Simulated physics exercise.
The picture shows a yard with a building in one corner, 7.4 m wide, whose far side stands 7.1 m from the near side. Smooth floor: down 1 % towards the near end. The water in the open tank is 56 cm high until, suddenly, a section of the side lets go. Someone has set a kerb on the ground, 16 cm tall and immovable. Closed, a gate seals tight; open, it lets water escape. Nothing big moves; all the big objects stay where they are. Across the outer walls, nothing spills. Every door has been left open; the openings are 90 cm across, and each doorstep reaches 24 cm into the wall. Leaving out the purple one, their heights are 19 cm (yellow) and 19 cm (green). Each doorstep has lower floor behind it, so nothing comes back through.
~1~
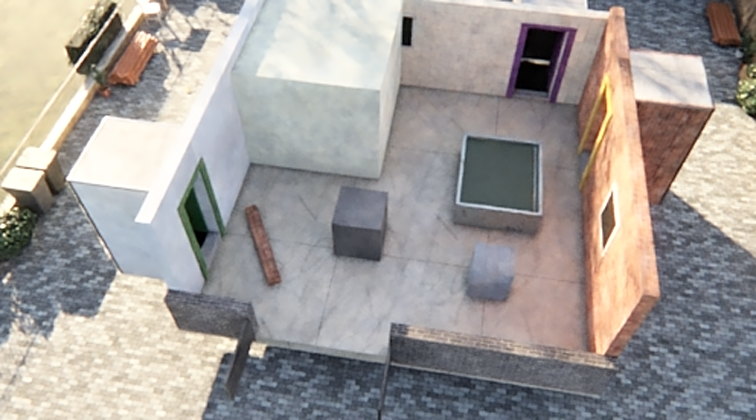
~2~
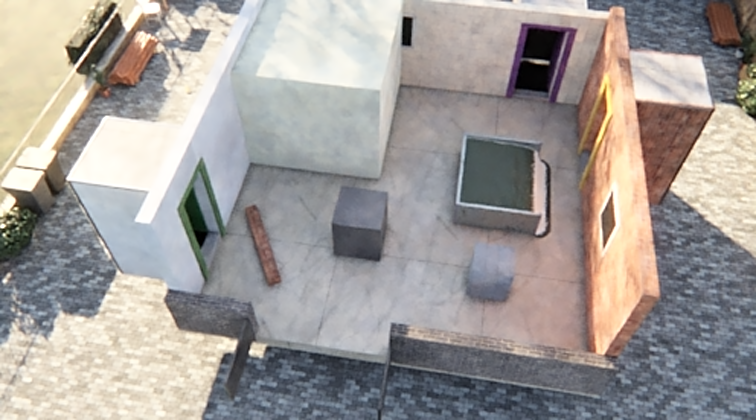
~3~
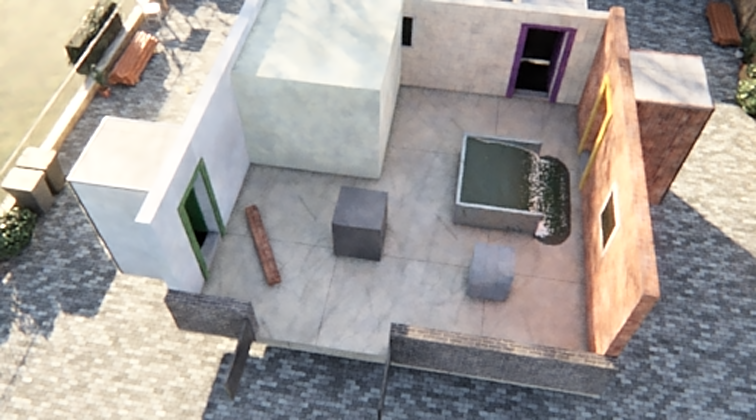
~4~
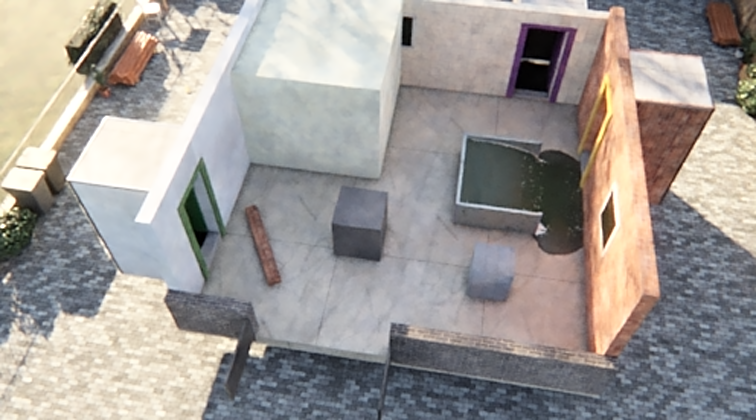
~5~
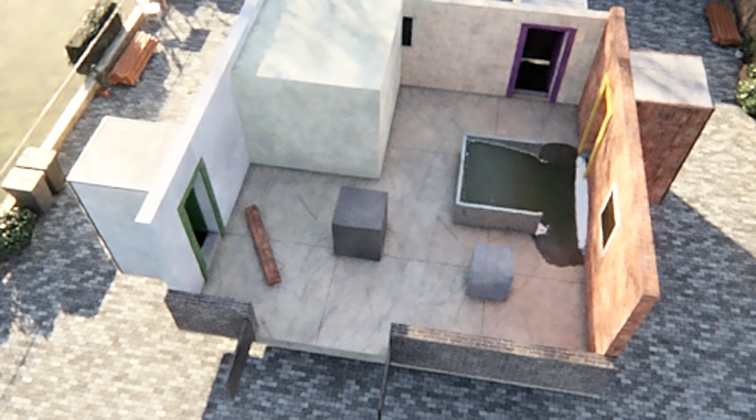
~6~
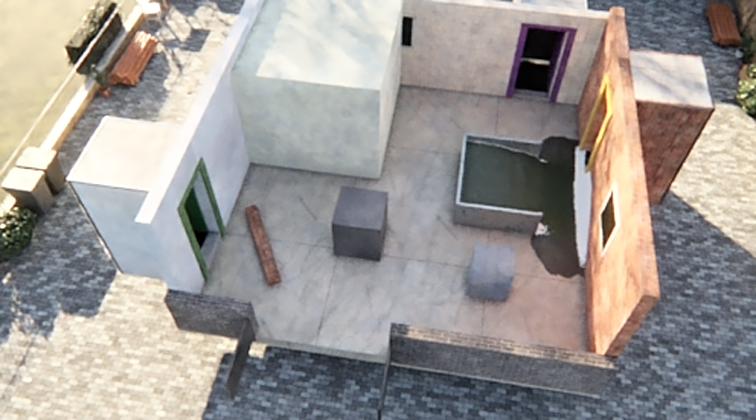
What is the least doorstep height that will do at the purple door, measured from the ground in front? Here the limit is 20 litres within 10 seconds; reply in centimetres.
The least height is some 12.5 cm.
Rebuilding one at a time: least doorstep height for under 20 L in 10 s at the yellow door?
Yellow door - some 28 centimetres.
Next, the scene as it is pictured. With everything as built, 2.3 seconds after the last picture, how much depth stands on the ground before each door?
Yellow door: 14 cm; purple door: 16 cm; green door: 0 cm.
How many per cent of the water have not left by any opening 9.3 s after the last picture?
About 88 in every hundred.
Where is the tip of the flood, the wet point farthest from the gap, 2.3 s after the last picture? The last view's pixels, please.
Front tip: Approx. (390, 344) px.
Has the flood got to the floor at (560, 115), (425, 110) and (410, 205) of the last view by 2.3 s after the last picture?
Taking them in turn, I'd call them touched by the flood, spared by the flood and spared by the flood.
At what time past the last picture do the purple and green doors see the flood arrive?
The flood turns up at purple at 1.2 s and at green at 6.0 s.
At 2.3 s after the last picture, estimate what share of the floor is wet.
Close to 30 per cent of it is wet.
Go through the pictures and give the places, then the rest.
In the first frame, still water, 56 cm deep, in the open tank at (500, 174); the purple door at (539, 67) is dry.
In the second frame, the front is at (545, 232), 0.3 m from the gap at (535, 191); 0.5 m2 of floor is wet, 56 cm left at the back.
In the third frame, the front is at (566, 232), 0.7 m from the gap at (534, 192); 1.4 m2 of floor is wet, 56 cm left at the back.
In the fourth frame, water pours out at (534, 192) and has run 1.0 m, to (581, 168); about 10 cm deep outside, 55 cm at the back.
In the fifth frame, water pours out at (534, 192) and has run 1.2 m, to (592, 180); about 11 cm deep outside, 47 cm at the back.
In the sixth frame, water pours out at (534, 192) and has run 1.3 m, to (585, 273); about 14 cm deep outside, 48 cm at the back; the purple door at (539, 67), 3.1 m from the gap, is still 1.7 m from the nearest water.
Then, 0.7 s after the last picture water covers 15 % of the floor, deepest (40 cm) near (565, 208); it has not reached the purple door.
Then, 2.3 s after the last picture water covers 30 % of the floor, deepest (25 cm) near (589, 375); 16 cm at the purple door, 25 litres in over its 8 cm doorstep.
Then, 9.3 s after the last picture water covers 95 % of the floor, deepest (8 cm) near (548, 369); 3 cm at the purple door, 56 litres in over its 8 cm doorstep.
At the purple door as built, the water peaked near 16 cm, 1.9 s after the last picture.
Run again over the same 10 s with other heights there, 34 litres in over 10.5 cm, 13 litres over 14 cm. The limit of 20 litres is kept from about 12.5 cm up.
